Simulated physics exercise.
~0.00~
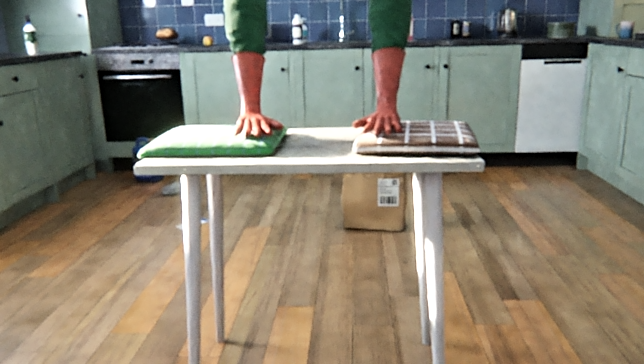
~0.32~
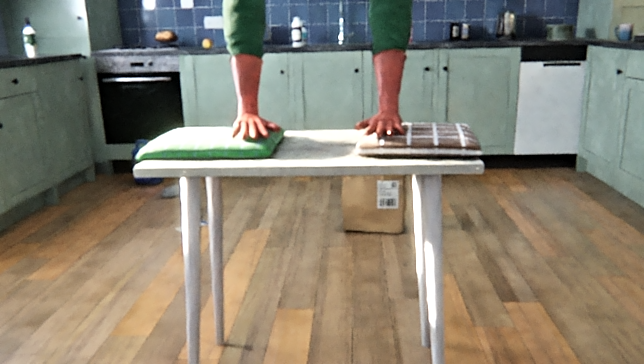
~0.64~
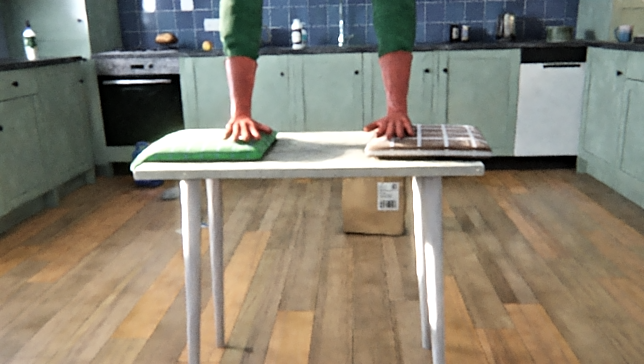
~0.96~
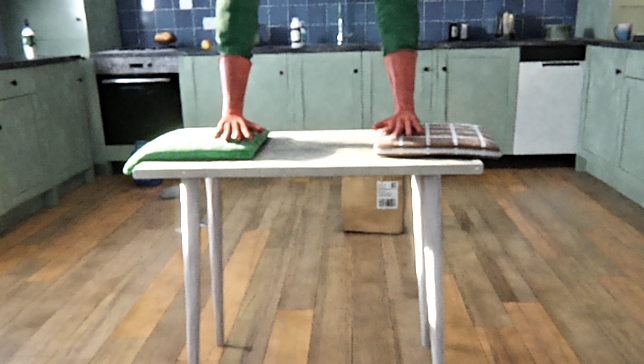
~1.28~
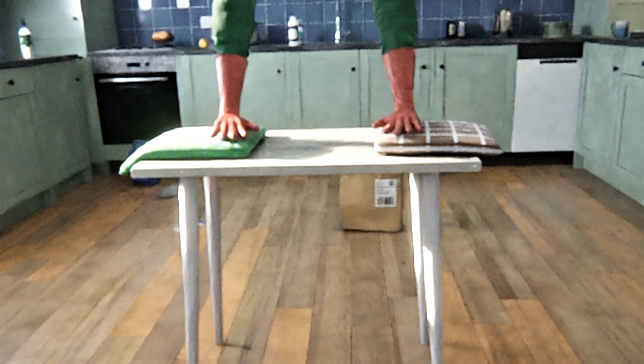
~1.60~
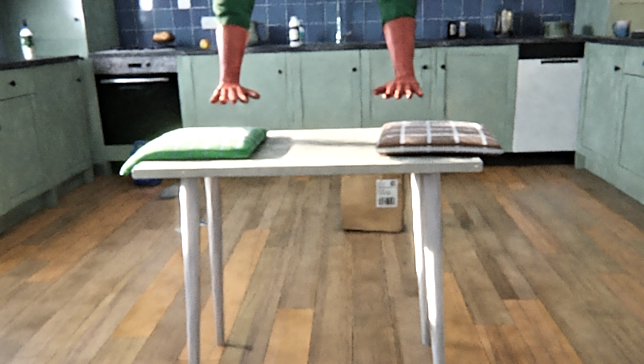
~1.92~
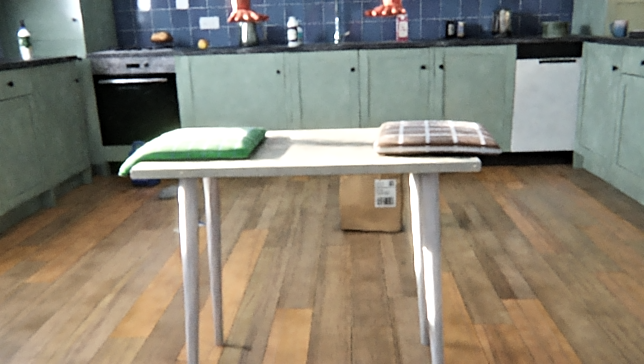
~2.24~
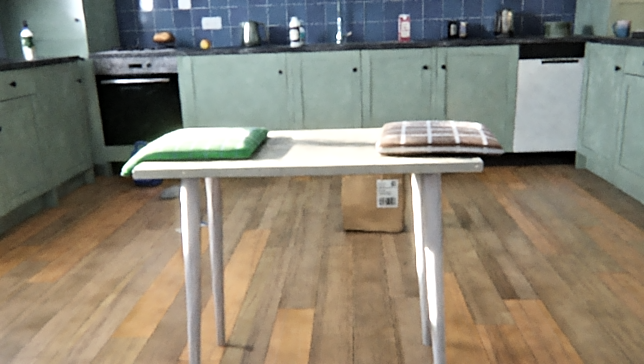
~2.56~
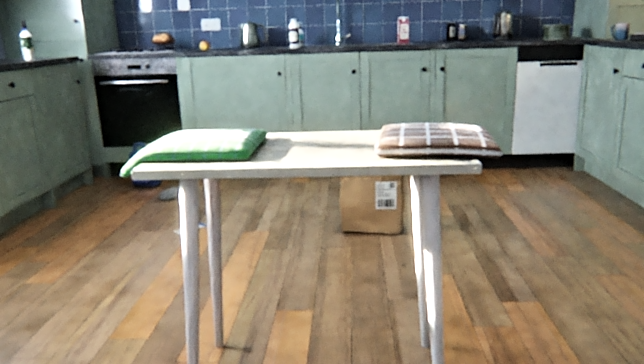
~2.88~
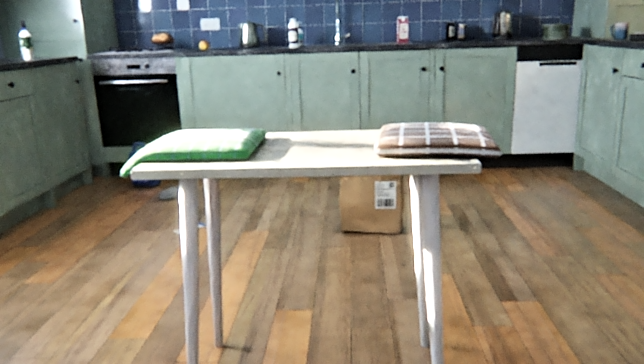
In a kitchen, two hands slide green and brown pads outward, then leave them resting.
